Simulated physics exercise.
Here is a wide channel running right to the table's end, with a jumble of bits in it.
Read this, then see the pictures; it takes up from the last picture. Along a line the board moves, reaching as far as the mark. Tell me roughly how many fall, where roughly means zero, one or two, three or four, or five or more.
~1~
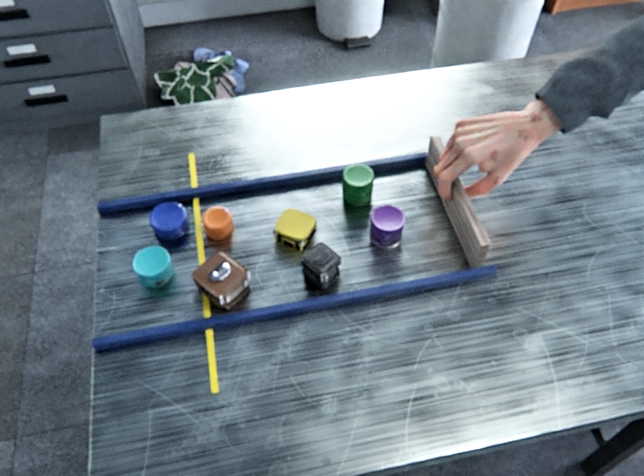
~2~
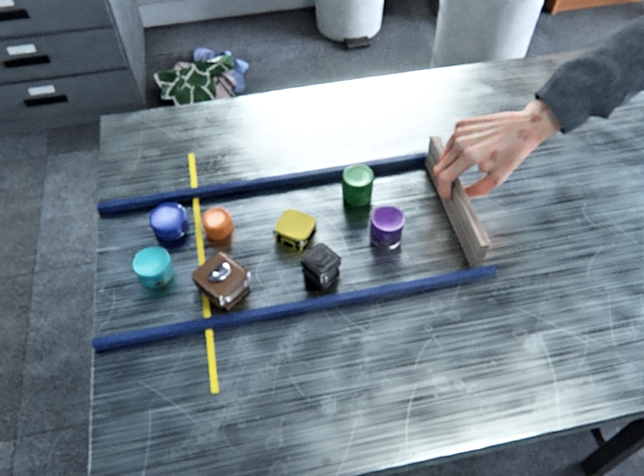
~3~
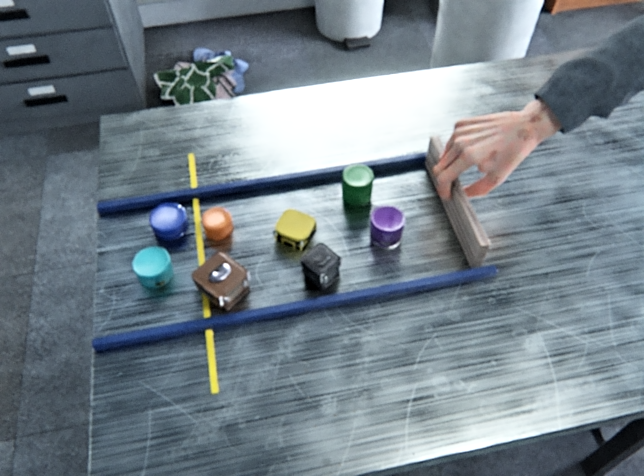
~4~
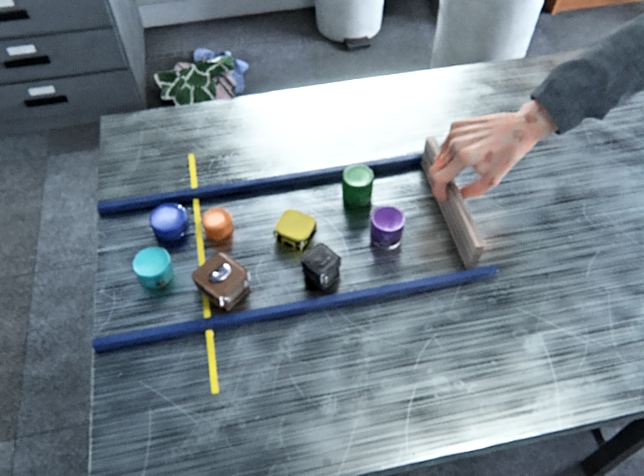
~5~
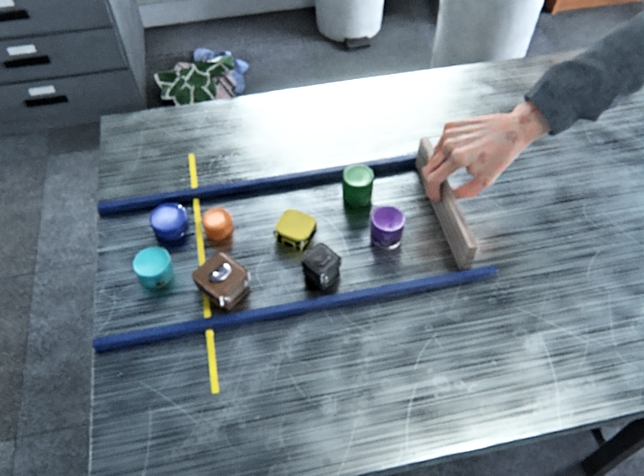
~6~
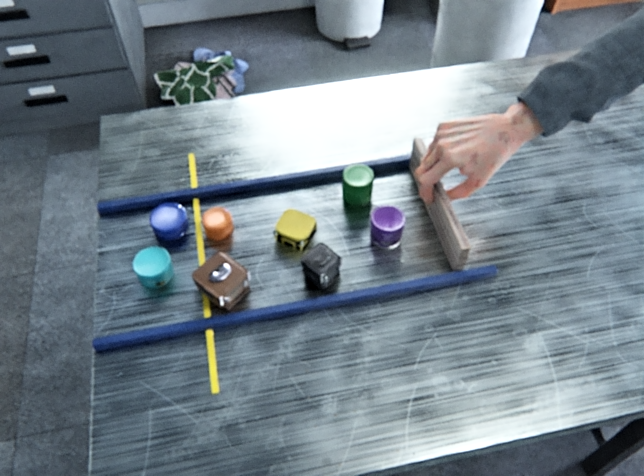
Roughly, zero fall.
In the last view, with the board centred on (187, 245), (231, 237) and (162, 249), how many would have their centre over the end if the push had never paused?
The counts would come out as 0, 0 and 1.
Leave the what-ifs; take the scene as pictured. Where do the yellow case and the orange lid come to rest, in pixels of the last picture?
First at (168, 245); second at (151, 226).
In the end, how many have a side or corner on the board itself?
3.
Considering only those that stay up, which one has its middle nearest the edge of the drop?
That would be the blue lid.
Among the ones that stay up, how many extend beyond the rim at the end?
Number: 0.
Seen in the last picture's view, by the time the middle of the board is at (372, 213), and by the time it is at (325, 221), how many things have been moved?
The count is 2 at the first point and 4 at the second.
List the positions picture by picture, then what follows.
The first frame shows turquoise tub (153, 267); blue lid (169, 221); brown case (222, 281); board (455, 199); tape (201, 255).
The second frame shows blue lid (169, 221); yellow case (296, 230).
The third frame shows brown case (222, 281); black case (321, 267).
The fourth frame shows turquoise tub (154, 268); board (450, 200).
The fifth frame shows blue lid (169, 222); green lid (358, 185).
The sixth frame shows turquoise tub (154, 268); blue lid (169, 221); brown case (222, 281); board (437, 202); tape (201, 256).
Soon after, none off yet; turquoise tub at rest near (154, 268); blue lid at rest near (169, 221); brown case at rest near (222, 281).
In the end, the number that fall off is zero.
